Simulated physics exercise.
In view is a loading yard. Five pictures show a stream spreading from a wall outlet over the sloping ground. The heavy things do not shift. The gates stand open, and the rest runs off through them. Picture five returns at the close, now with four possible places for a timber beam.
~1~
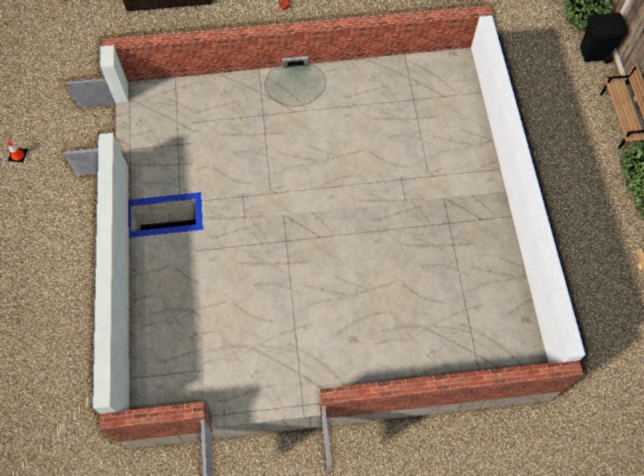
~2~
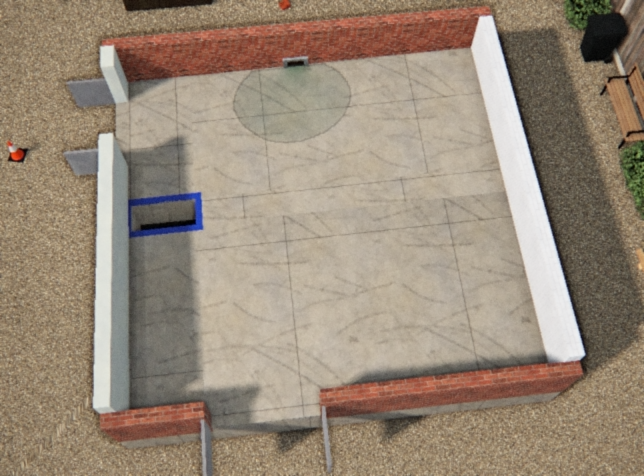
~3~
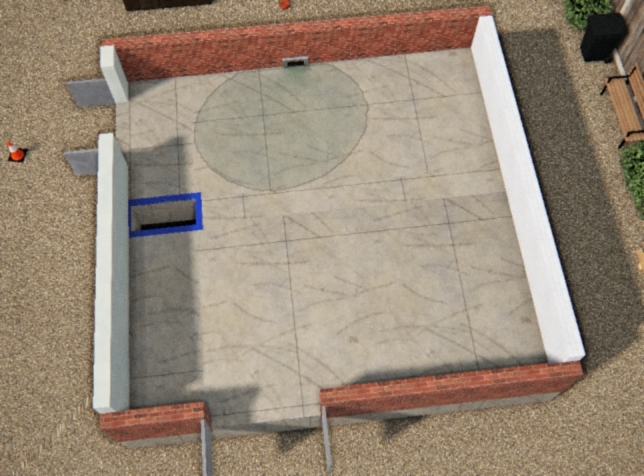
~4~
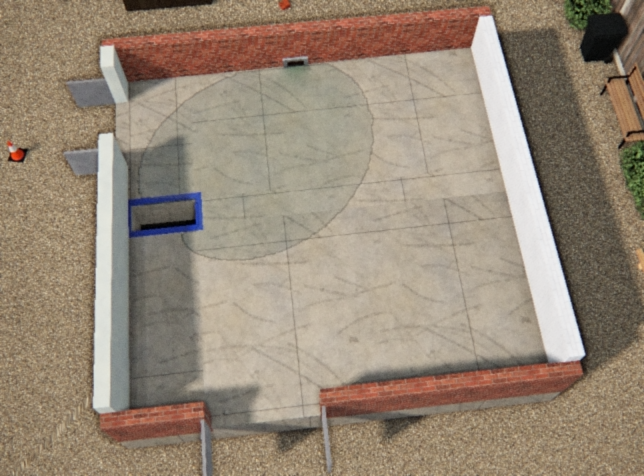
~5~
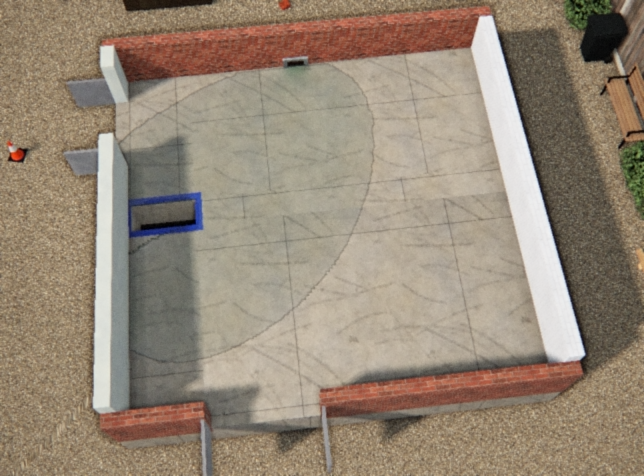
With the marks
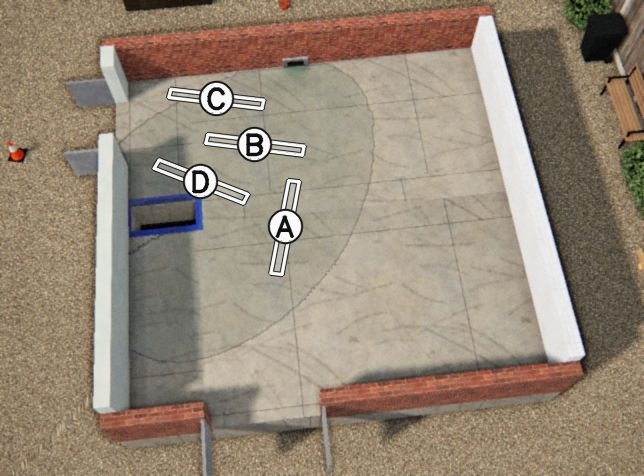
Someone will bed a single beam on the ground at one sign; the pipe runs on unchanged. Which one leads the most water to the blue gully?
A beats the others.
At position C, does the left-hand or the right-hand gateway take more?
The right one.
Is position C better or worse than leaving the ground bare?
Position C is worse.
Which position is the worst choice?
D.
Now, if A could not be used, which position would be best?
Here it is position C.
On the marked copy, A from (276, 273) to (293, 181); B from (206, 138) to (303, 150); C from (169, 93) to (262, 104); D from (156, 164) to (245, 198).
Choosing A, about 42 % of the stream goes into the blue gully, about 56 % out by the gates.
Choosing B, about 15 % of the stream goes into the blue gully, about 82 % out by the gates.
Choosing C, about 28 % of the stream goes into the blue gully, about 70 % out by the gates.
Choosing D, about 6 % of the stream goes into the blue gully, about 92 % out by the gates.
